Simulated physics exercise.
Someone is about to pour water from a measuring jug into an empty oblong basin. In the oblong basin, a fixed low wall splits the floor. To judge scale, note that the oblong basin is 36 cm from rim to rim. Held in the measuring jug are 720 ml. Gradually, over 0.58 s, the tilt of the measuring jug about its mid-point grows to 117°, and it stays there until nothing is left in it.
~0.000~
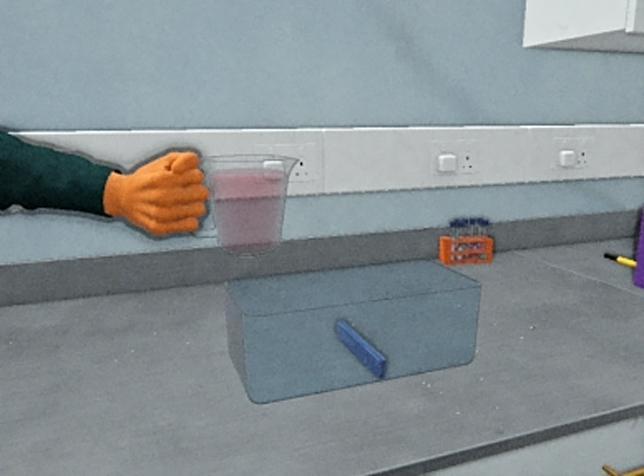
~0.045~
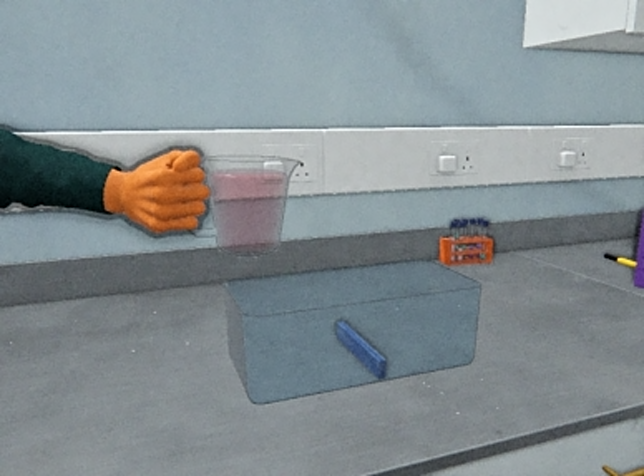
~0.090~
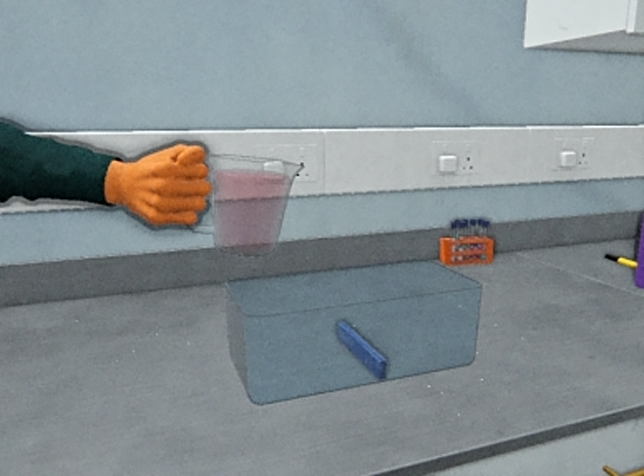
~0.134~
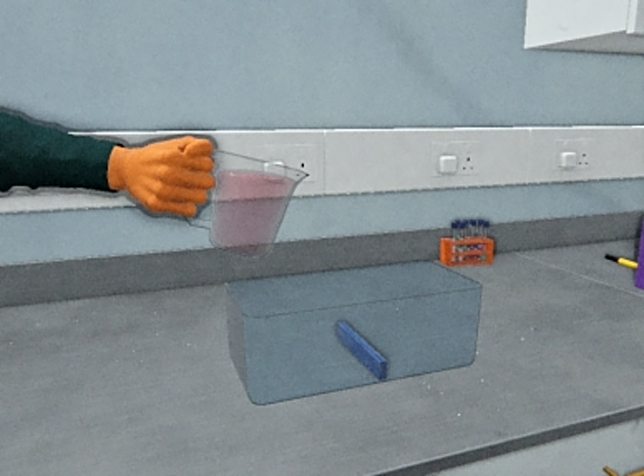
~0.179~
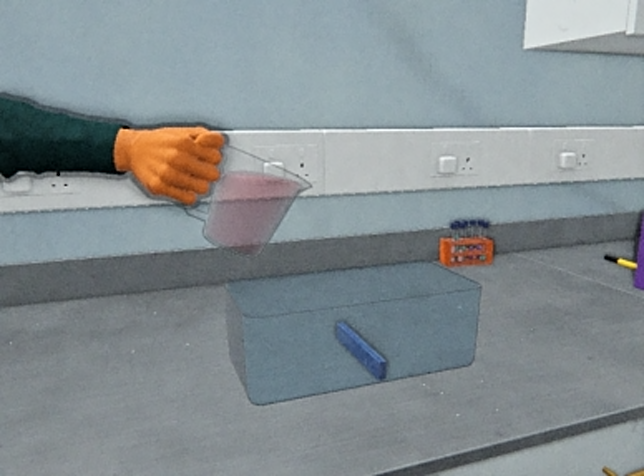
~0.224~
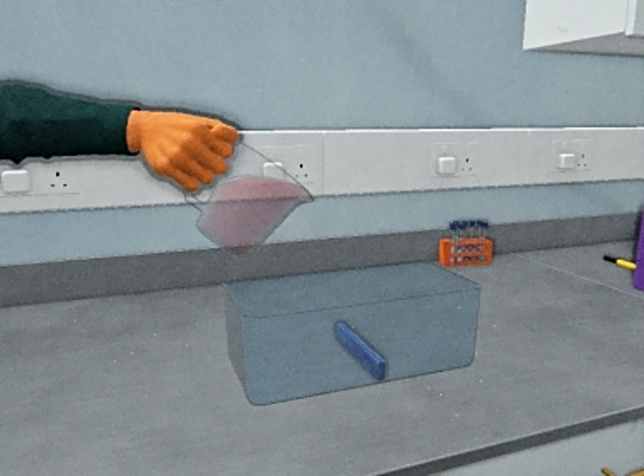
At the start, a hand in an orange glove holds a clear measuring jug of pinkish liquid upright above an oblong, see-through basin on a grey worktop. The hand then tilts the jug to the right, slowly at first and then more steeply, until the liquid reaches its lowered right rim.
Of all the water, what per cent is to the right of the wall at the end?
I would say 21 percent.
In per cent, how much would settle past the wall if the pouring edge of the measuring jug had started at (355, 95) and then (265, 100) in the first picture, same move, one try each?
The first try gives around 75 percent, the second around 20 percent.
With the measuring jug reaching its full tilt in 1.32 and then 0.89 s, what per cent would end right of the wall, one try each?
Around 25 per cent first, around 25 per cent next.
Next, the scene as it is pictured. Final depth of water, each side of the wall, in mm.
Some 18 mm on the left and some 6 mm on the right.
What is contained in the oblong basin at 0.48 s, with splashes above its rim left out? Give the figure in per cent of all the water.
Roughly 38 per cent.
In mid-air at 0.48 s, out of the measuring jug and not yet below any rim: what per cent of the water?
I'd put it at about 24 percent.
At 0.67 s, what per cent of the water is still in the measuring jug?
Roughly 3 percent remains.
After 0.48 s the tilt is 109° and 38 per cent is still to pour, 33 is left of the wall and 5 right of it.
After 0.67 s the tilt is 117° and 3 per cent is still to pour, 77 is left of the wall and 12 right of it.
After 0.87 s the tilt is 117° and 0 per cent is still to pour, 76 is left of the wall and 19 right of it.
After 1.08 s the tilt is 117° and 0 per cent is still to pour, 76 is left of the wall and 20 right of it.
In the end 75 per cent lies left of the wall, 21 right of it and 4 outside.
